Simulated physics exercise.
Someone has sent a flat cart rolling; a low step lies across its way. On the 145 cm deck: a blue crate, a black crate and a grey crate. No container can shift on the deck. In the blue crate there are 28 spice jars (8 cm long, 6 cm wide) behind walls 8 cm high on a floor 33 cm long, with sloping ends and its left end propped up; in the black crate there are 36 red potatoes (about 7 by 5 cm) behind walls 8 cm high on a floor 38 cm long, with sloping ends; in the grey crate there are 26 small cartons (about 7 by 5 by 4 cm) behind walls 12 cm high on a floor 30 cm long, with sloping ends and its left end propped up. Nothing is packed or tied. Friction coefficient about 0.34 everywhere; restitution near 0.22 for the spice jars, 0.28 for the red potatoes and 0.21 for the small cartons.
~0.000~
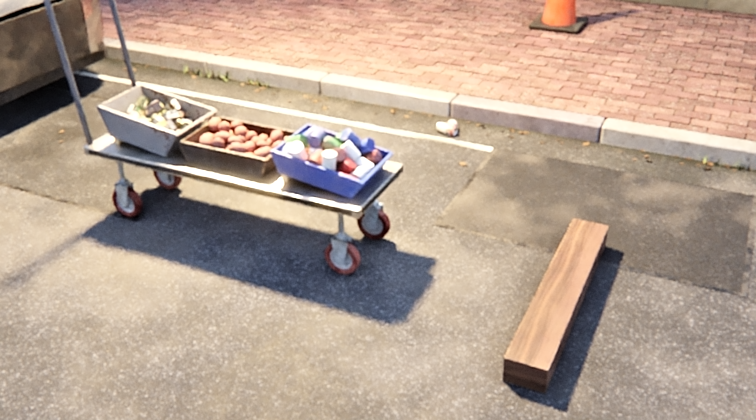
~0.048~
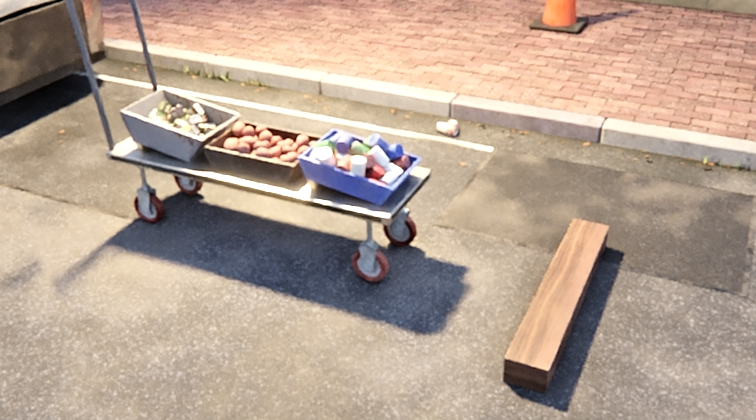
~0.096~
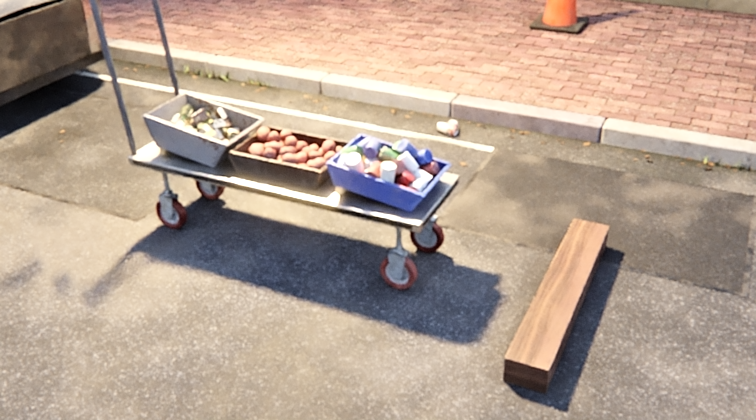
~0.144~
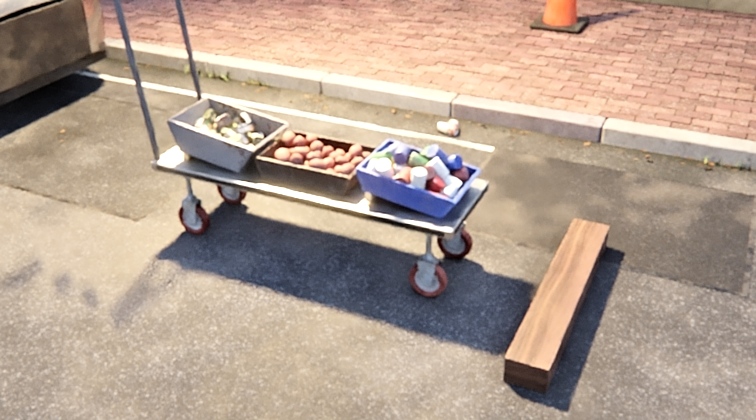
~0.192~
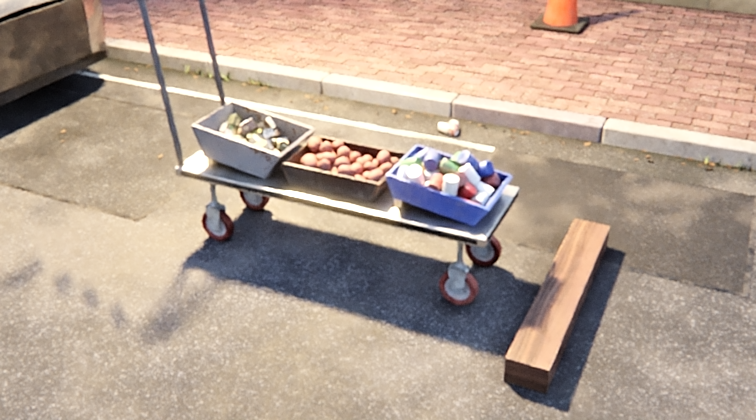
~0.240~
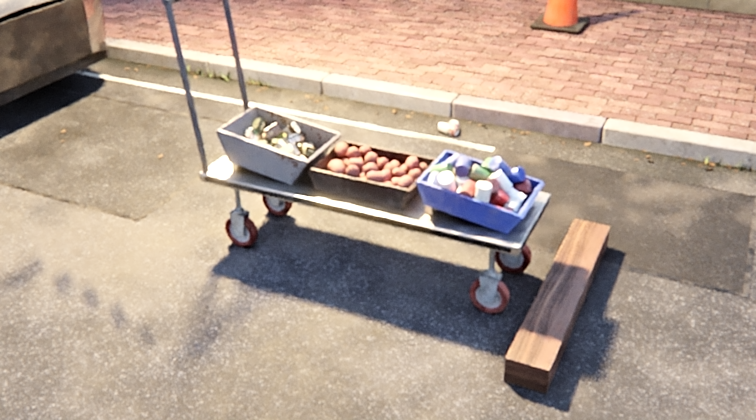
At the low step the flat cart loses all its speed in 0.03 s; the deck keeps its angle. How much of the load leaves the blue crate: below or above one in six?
The blue crate loses more than a sixth of its spice jars.
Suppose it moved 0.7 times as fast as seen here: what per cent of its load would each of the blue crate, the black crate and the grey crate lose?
Then blue crate 30, black crate 10, grey crate 0 per cent.
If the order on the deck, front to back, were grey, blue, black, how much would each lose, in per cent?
Then blue crate 40, black crate 20, grey crate 20 per cent.
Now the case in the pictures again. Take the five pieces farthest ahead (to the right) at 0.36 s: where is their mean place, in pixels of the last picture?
At about (555, 182).
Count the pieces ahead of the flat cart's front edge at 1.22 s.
Some 16 pieces.
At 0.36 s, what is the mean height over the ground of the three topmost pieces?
Roughly 62 cm.
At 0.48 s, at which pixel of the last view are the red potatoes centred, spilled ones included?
Around (416, 183).
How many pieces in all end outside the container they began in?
Some 25 pieces.
After 0.26 s, contact.
After 0.36 s, 1 of 28 out of the blue crate, 0 of 36 out of the black crate and 0 of 26 out of the grey crate.
After 0.48 s, 8 of 28 out of the blue crate, 3 of 36 out of the black crate and 3 of 26 out of the grey crate.
After 0.71 s, 15 of 28 out of the blue crate, 4 of 36 out of the black crate and 5 of 26 out of the grey crate.
When it is over (at 1.22 s), 16 of 28 out of the blue crate, 5 of 36 out of the black crate and 5 of 26 out of the grey crate. Asked share, 16 of 28, 57 per cent.
